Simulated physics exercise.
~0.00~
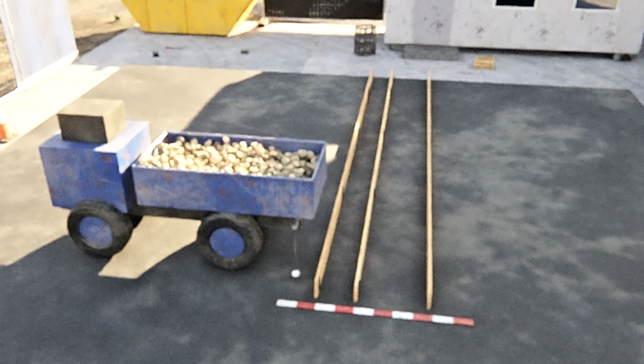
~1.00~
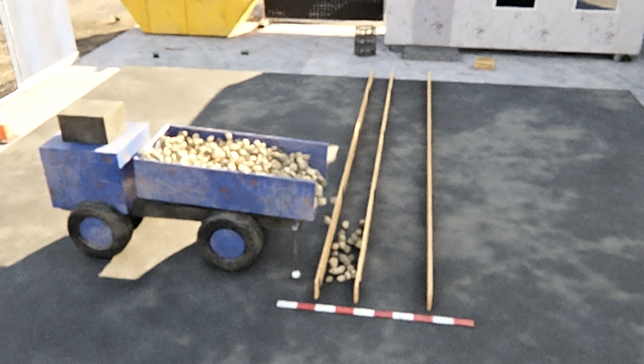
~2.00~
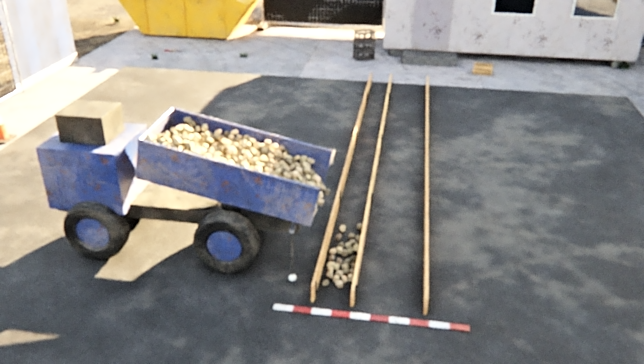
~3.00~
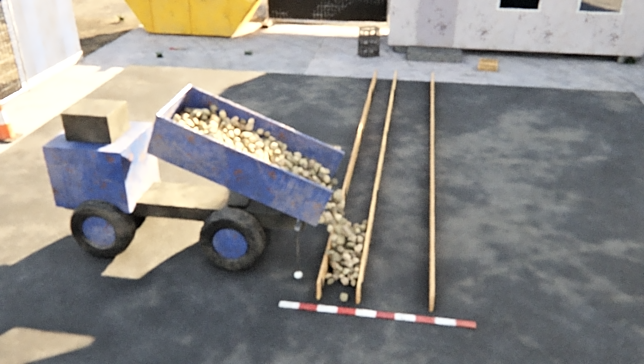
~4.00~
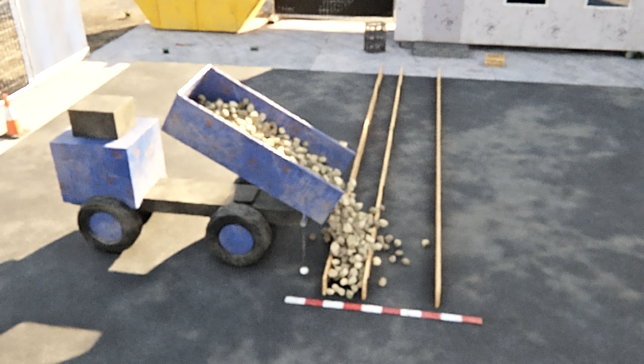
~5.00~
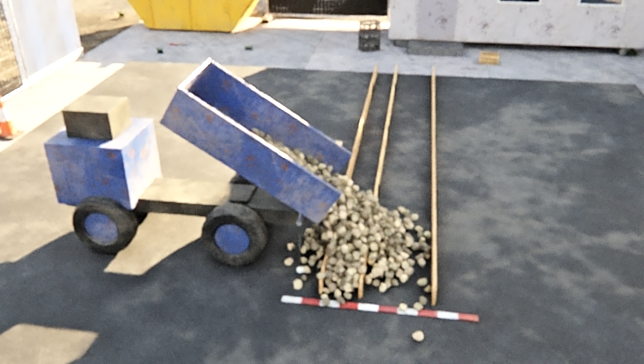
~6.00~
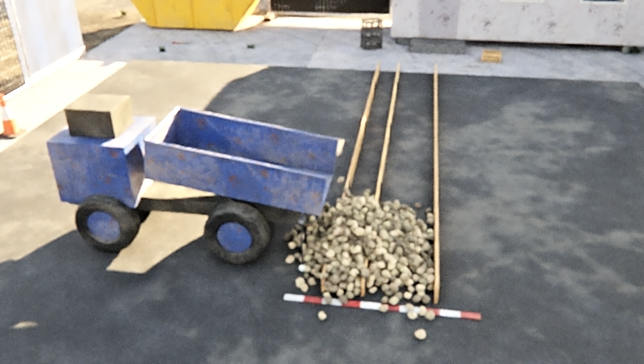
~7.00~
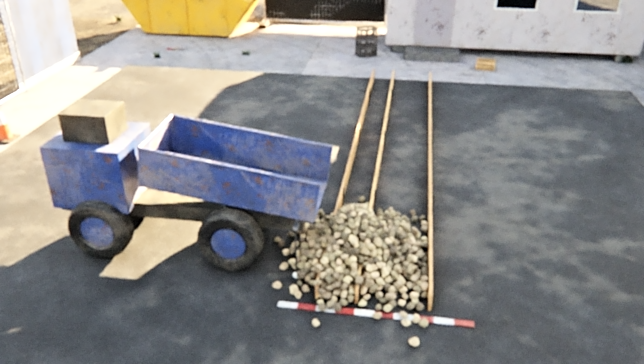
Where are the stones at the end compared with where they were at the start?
At the start the stones are in the body of the blue truck. By the end they lie in a heap on the ground behind it, lower and further right, mostly spread among the planks.
